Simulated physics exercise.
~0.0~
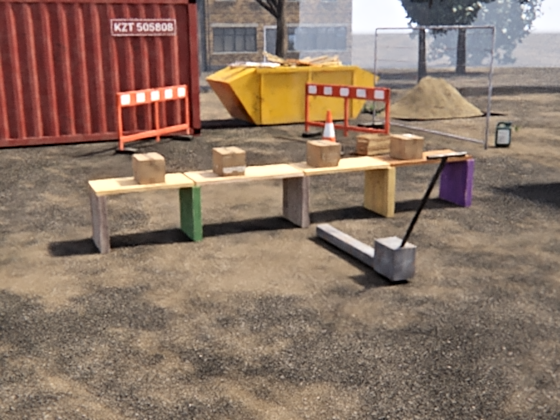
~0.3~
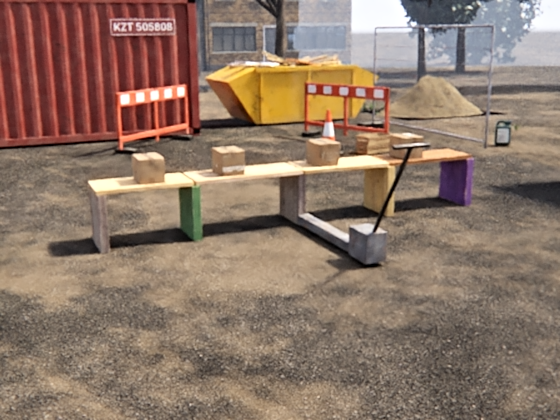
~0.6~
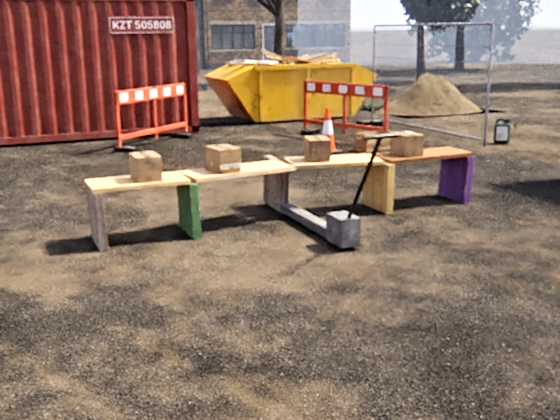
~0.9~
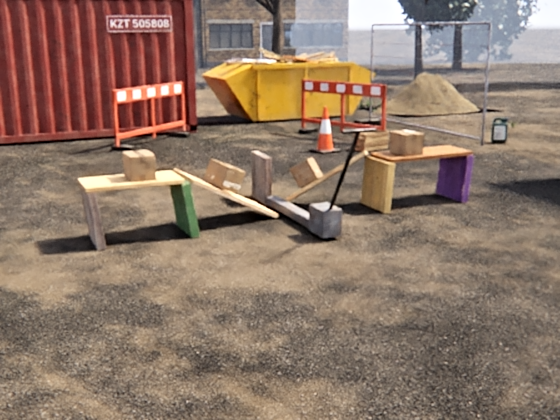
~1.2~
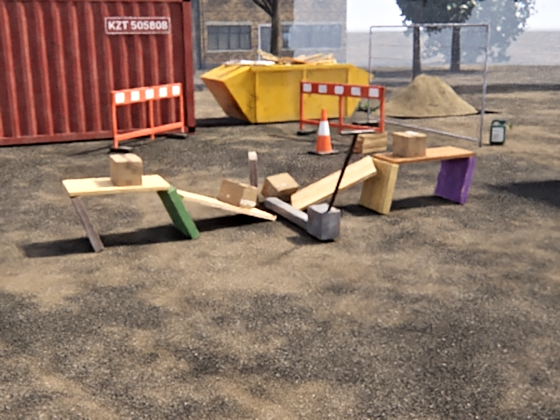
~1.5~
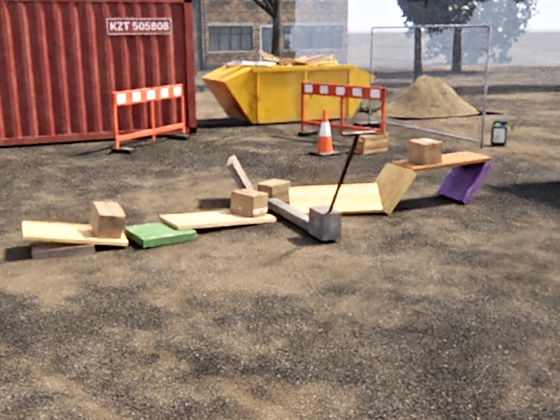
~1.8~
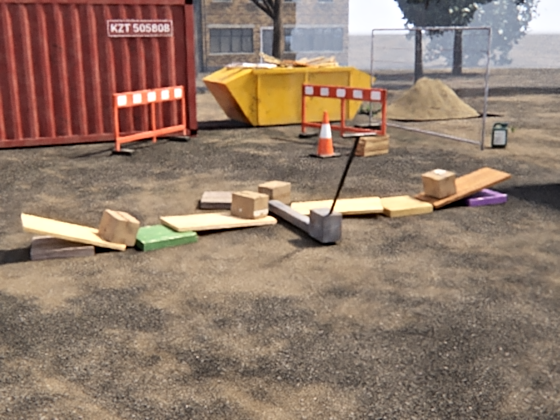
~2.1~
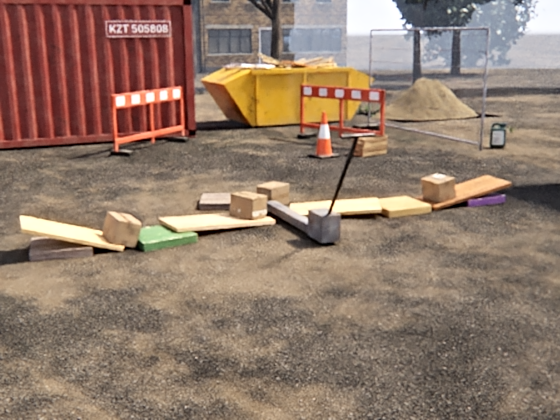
Floor jack pushing out the middle upright of a low plank row topped with boxes, every span collapsing flat onto the gravel.
